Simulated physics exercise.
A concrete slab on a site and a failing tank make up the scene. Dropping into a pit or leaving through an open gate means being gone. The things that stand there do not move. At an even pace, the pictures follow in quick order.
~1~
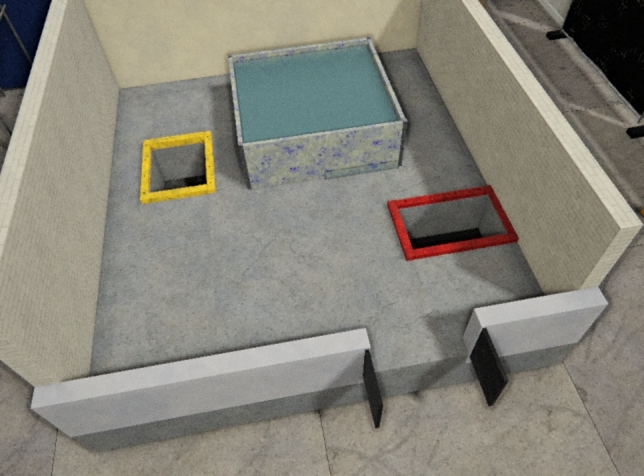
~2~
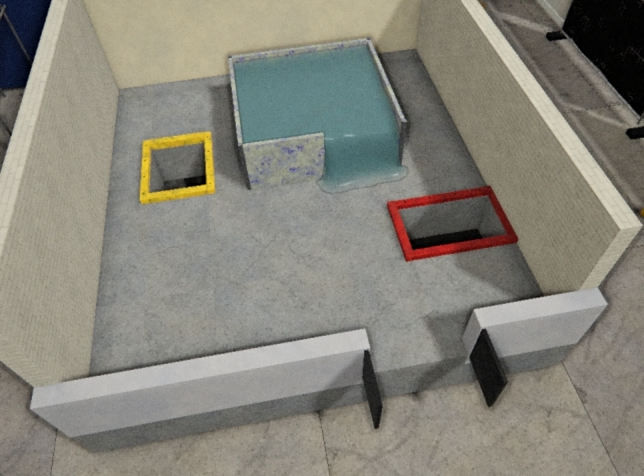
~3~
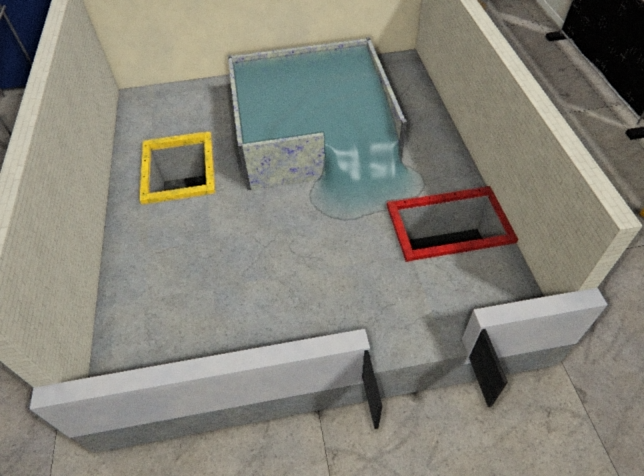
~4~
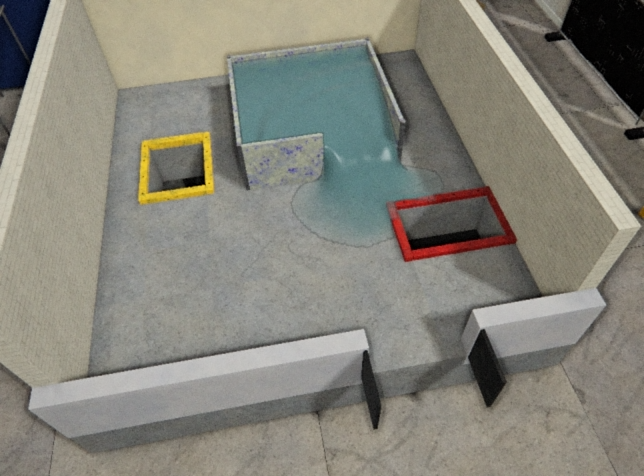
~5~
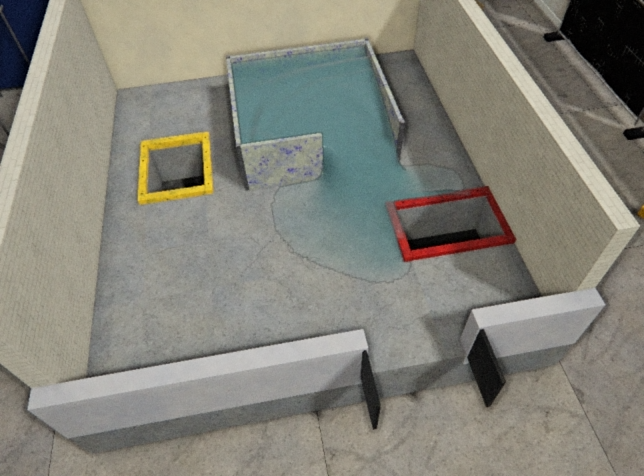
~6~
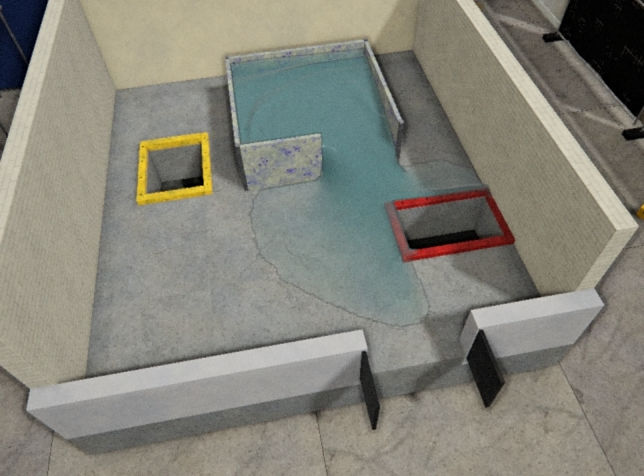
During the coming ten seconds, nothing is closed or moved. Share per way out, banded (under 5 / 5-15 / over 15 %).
The gate will receive a cut exceeding fifteen per cent; the yellow pit will receive a cut falling short of five per cent; the red pit will receive a cut exceeding fifteen per cent.
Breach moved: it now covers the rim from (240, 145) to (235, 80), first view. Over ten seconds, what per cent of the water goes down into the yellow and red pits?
Estimates in per cent: Yellow 45, red 0.
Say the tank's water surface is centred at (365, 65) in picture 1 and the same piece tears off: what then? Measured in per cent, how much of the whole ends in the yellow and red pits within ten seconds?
I'd guess yellow takes near 0 % and red near 60 %.
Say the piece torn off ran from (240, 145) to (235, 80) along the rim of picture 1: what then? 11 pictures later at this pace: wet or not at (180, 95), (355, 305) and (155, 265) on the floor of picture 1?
Spot by spot: Soaked through, then unaffected, then soaked through.
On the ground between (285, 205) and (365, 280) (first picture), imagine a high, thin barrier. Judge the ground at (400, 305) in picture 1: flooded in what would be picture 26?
Submerged.
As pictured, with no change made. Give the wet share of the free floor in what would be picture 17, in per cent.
Near 40 in a hundred.
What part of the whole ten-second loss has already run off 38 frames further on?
Working it through, I arrive at 85 per cent.
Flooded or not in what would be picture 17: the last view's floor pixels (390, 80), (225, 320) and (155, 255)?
Points in order - 1: Unwetted; 2: Inundated; 3: Unwetted.
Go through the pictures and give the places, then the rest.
The tank at (311, 91) is whole and still, in the first frame.
The front is at (405, 168), out from the gap at (362, 155), in the second frame.
The front is at (335, 213), out from the gap at (361, 158), in the third frame.
Water pours out at (360, 159) and has run to (353, 242), in the fourth frame.
Water pours out at (359, 160) and has run to (375, 276), in the fifth frame.
Water pours out at (359, 160) and has run to (418, 316), in the sixth frame.
A moment on, water covers 30 % of the floor; the gate 2 %, the yellow pit 0 %, the red pit 7 %.
Next, water covers 40 % of the floor; the gate 7 %, the yellow pit 0 %, the red pit 14 %.
Then, water covers 55 % of the floor; the gate 12 %, the yellow pit 0 %, the red pit 20 %.
Later, water covers 80 % of the floor; the gate 18 %, the yellow pit 0 %, the red pit 25 %.
In the end, water covers 95 % of the floor; the gate 24 %, the yellow pit 0 %, the red pit 27 %.
